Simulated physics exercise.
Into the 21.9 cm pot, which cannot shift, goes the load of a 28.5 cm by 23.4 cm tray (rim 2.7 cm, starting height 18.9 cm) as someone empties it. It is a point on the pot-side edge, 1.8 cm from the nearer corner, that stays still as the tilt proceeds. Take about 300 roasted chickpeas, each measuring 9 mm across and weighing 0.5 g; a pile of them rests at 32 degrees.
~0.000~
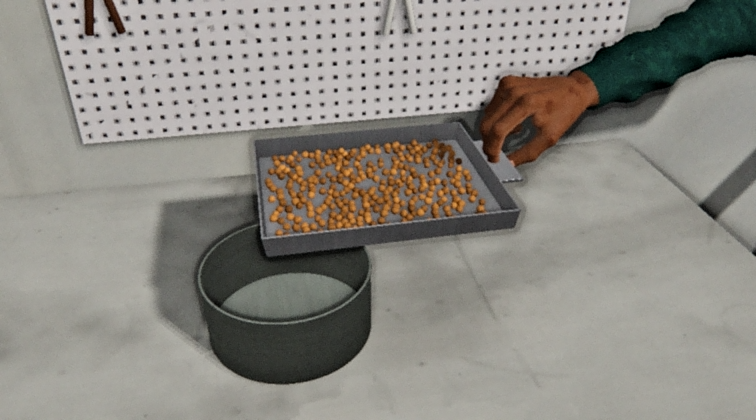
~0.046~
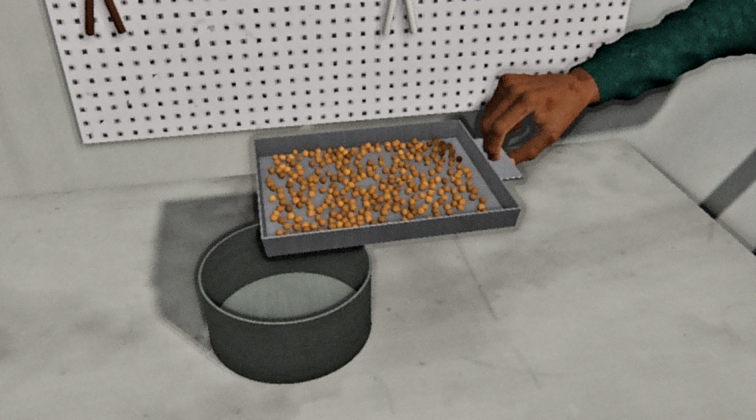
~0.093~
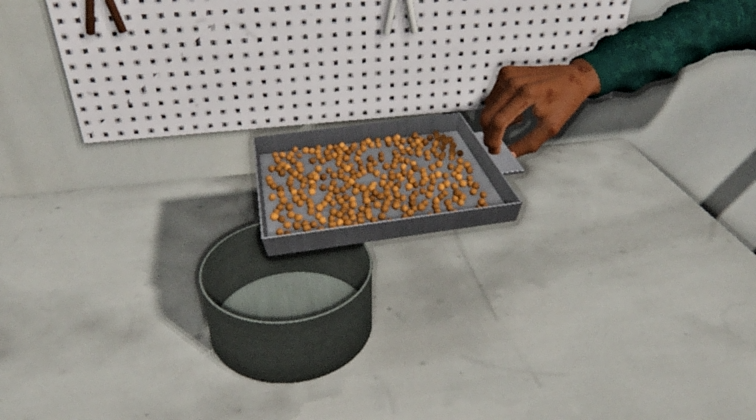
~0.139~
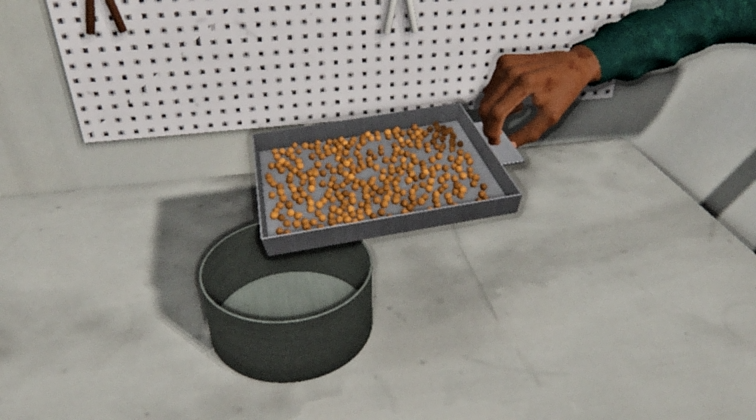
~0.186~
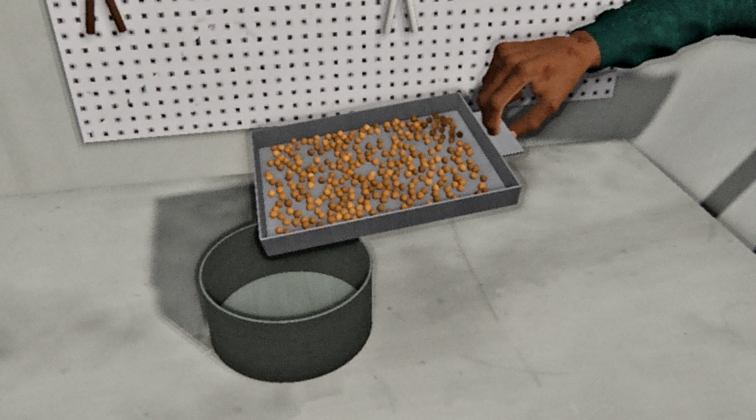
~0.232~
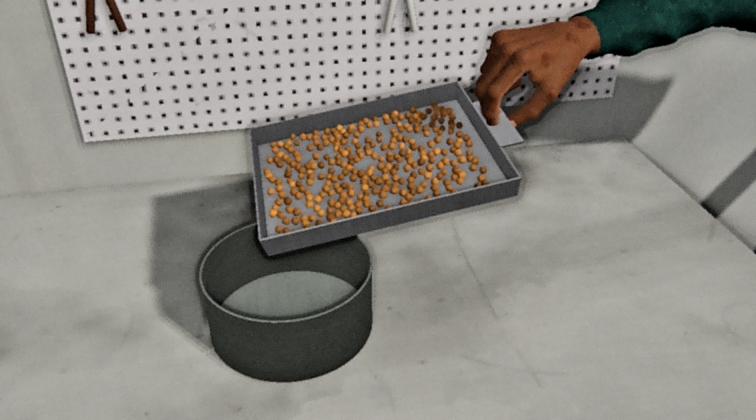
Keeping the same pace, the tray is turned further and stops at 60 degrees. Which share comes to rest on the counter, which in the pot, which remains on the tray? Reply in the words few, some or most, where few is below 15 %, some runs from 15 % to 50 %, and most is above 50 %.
Shares - counter: Few; pot: Few; tray: Most.
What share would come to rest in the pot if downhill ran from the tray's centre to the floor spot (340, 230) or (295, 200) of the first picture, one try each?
Around 0 % for the first direction, around 0 % for the second.
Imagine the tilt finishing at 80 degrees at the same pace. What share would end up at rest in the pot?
0 %.
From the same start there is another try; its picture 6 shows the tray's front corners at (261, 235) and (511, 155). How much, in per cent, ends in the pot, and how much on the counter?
Pot 0; counter 5.
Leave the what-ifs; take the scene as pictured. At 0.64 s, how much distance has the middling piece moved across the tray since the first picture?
About 7 cm.
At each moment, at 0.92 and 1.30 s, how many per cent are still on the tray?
Close to 100 at the first time and 95 at the second.
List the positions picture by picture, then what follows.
The first frame shows tray tilt 0 degrees, front corners at (266, 236) and (516, 208); middle of the pieces at (373, 190); pot at (286, 266).
The second frame shows tray tilt 1 degrees, front corners at (266, 236) and (517, 207); middle of the pieces at (373, 188).
The third frame shows tray tilt 2 degrees, front corners at (266, 236) and (517, 201); middle of the pieces at (374, 185).
The fourth frame shows tray tilt 5 degrees, front corners at (265, 236) and (518, 193), lowest corner left front; middle of the pieces at (373, 180).
The fifth frame shows tray tilt 7 degrees, front corners at (264, 237) and (517, 185), lowest corner left front; middle of the pieces at (372, 174).
The sixth frame shows tray tilt 10 degrees, front corners at (263, 237) and (516, 176), lowest corner left front; middle of the pieces at (372, 169); pot at (287, 264). Its pace works out near 60 degrees a second.
After 0.64 s, tilt 34 degrees; the tray holds 100 %, the pot 0 %.
After 0.92 s, tilt 50 degrees; the tray holds 100 %, the pot 0 %.
After 1.30 s, tilt 60 degrees; the tray holds 95 %, the pot 0 %.
At rest (1.9 s), counter 5 %, pot 0 %, tray 95 %.
